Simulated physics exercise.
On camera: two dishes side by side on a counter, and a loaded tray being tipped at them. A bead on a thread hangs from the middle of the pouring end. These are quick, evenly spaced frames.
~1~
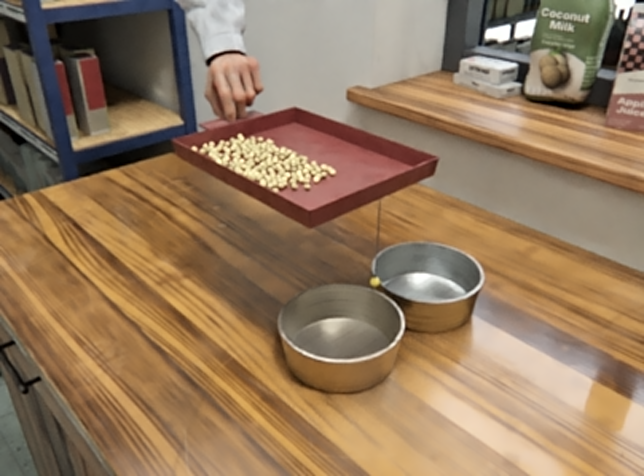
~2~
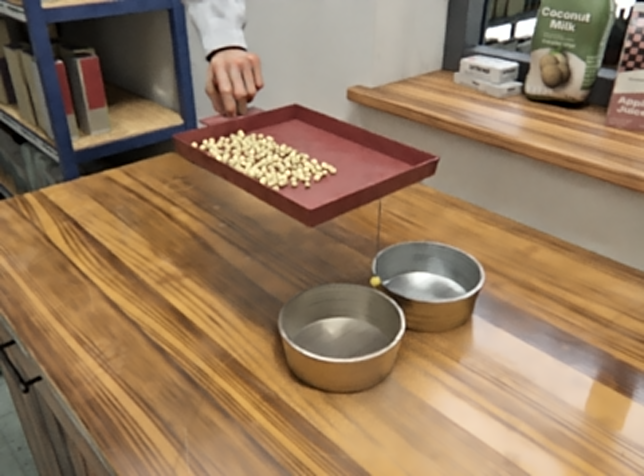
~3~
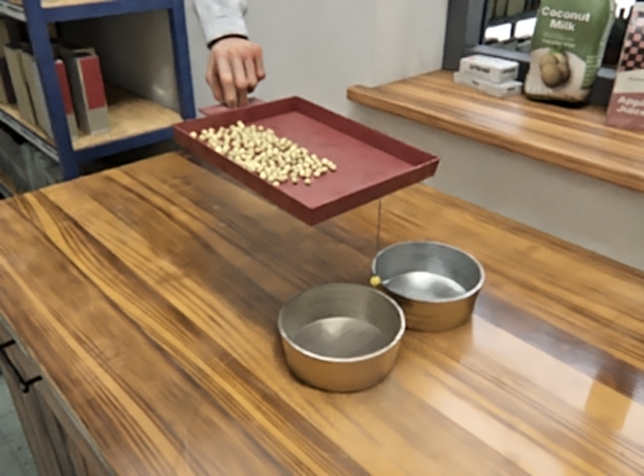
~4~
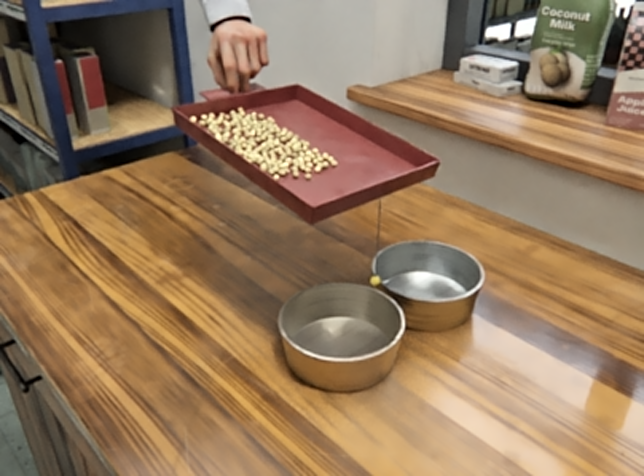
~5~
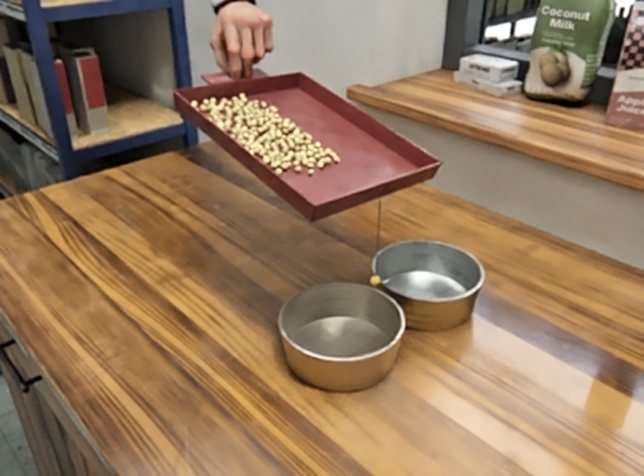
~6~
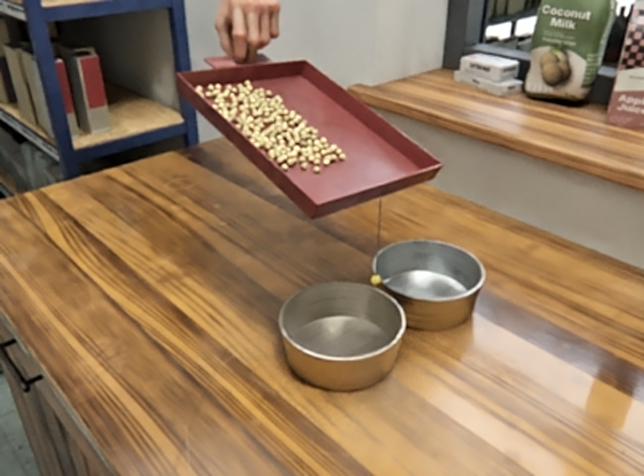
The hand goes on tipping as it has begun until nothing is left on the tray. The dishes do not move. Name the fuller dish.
Fuller: The right dish.
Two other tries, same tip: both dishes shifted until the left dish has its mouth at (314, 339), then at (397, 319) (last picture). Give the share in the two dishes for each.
Roughly 80 per cent, and 80 per cent.
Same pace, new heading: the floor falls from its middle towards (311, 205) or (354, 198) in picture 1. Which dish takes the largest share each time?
The first try: The left one. The second: The left one.
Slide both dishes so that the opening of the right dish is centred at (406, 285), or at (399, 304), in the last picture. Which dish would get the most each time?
One: The dish on the right. Two: The right-hand dish.
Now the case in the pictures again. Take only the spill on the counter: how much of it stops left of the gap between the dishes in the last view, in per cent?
Near 0 %.
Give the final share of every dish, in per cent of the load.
Left dish: 0 %, right dish: 70 %.
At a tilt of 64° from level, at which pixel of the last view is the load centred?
At about (401, 184).
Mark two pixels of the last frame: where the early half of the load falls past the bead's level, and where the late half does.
The first part at (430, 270); the rest at (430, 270).
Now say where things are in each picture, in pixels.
In the first picture, corners of the pouring end at (310, 208) and (436, 157), level; middle of the load at (257, 161), soya beans; left dish at (385, 364); right dish at (470, 307); bead on its thread at (375, 282).
In the second picture, corners of the pouring end at (311, 207) and (436, 157), level; middle of the load at (258, 158).
In the third picture, corners of the pouring end at (312, 206) and (437, 158), tipped barely, lowest at the right corner; middle of the load at (258, 151).
In the fourth picture, corners of the pouring end at (314, 204) and (438, 160), tipped a little, lowest at the right corner; middle of the load at (258, 140).
In the fifth picture, corners of the pouring end at (315, 203) and (439, 162), tipped a little, lowest at the right corner; middle of the load at (260, 130).
In the sixth picture, corners of the pouring end at (318, 202) and (440, 163), tipped clearly, lowest at the right corner; middle of the load at (266, 121), about two thirds on the move; left dish at (386, 362); right dish at (471, 304).
Soon, tray tipped steeply; most on the tray; a stray few in the right dish; a stray few outside both; a small part in the air.
A while on, tray tipped past a quarter turn; about half on the tray; a stray few in the left dish; a small part in the right dish; a small part outside both; about a quarter in the air.
Towards the end, tray tipped past a quarter turn; a stray few in the left dish; most in the right dish; about a quarter outside both.
Finally, tray tipped past a quarter turn; a stray few in the left dish; most in the right dish; about a quarter outside both.
